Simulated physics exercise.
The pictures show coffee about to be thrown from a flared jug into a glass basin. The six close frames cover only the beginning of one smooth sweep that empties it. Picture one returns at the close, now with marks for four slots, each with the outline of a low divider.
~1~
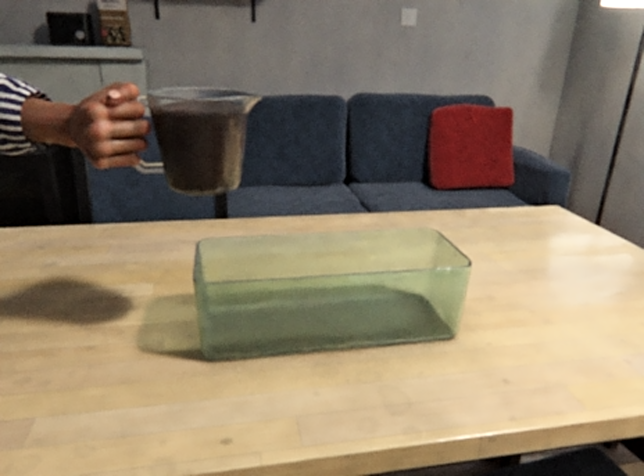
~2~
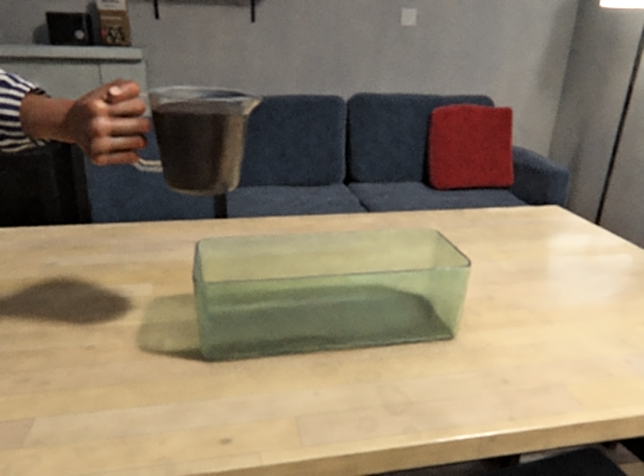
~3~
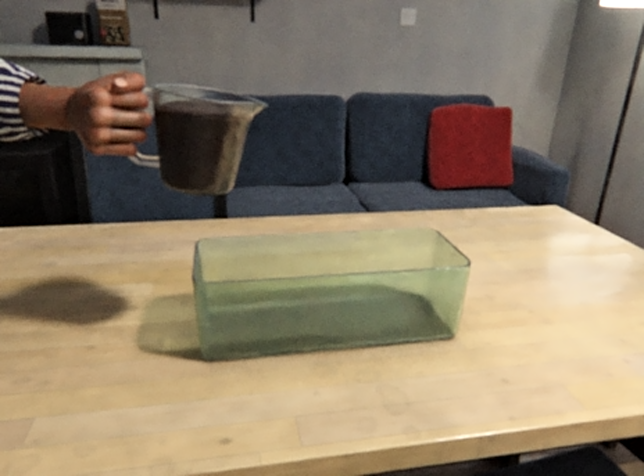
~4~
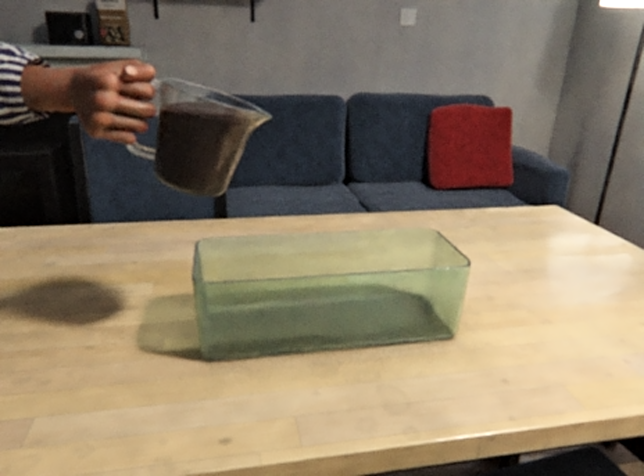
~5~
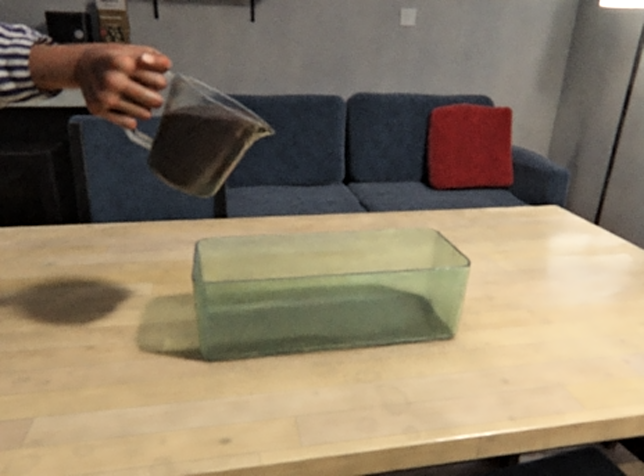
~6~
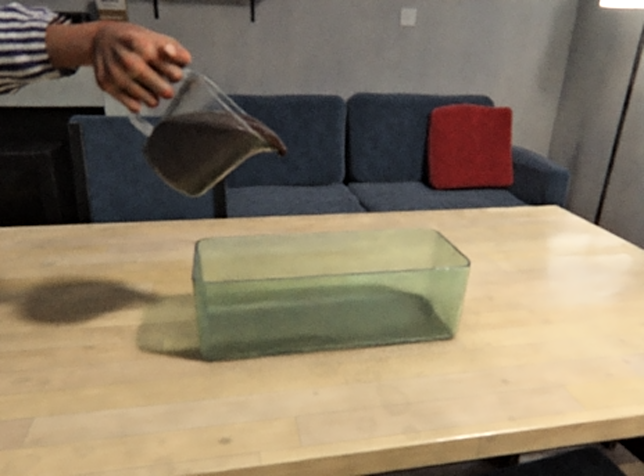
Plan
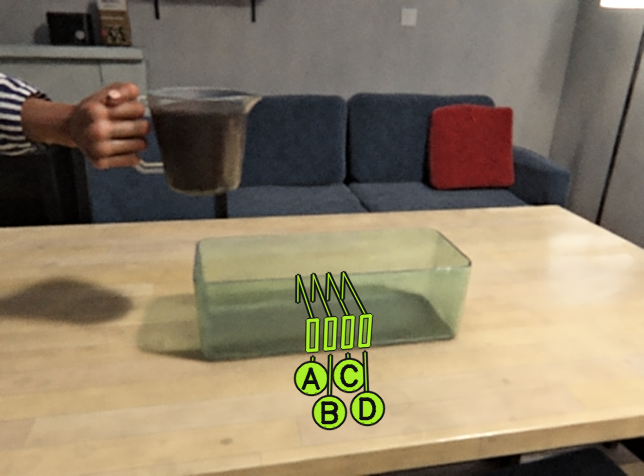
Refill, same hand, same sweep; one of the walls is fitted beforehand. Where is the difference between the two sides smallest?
A is best.
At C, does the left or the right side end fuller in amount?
The left side.
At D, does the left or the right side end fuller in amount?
The left side.
On the marked copy, A at (312, 357); B at (330, 355); C at (347, 353); D at (365, 352).
If A is chosen, about 52 % ends left of the wall and 46 % right of it.
If B is chosen, about 76 % ends left of the wall and 19 % right of it; 5 % is lost outside.
If C is chosen, about 87 % ends left of the wall and 6 % right of it; 7 % is lost outside.
If D is chosen, about 89 % ends left of the wall and 7 % right of it; 4 % is lost outside.
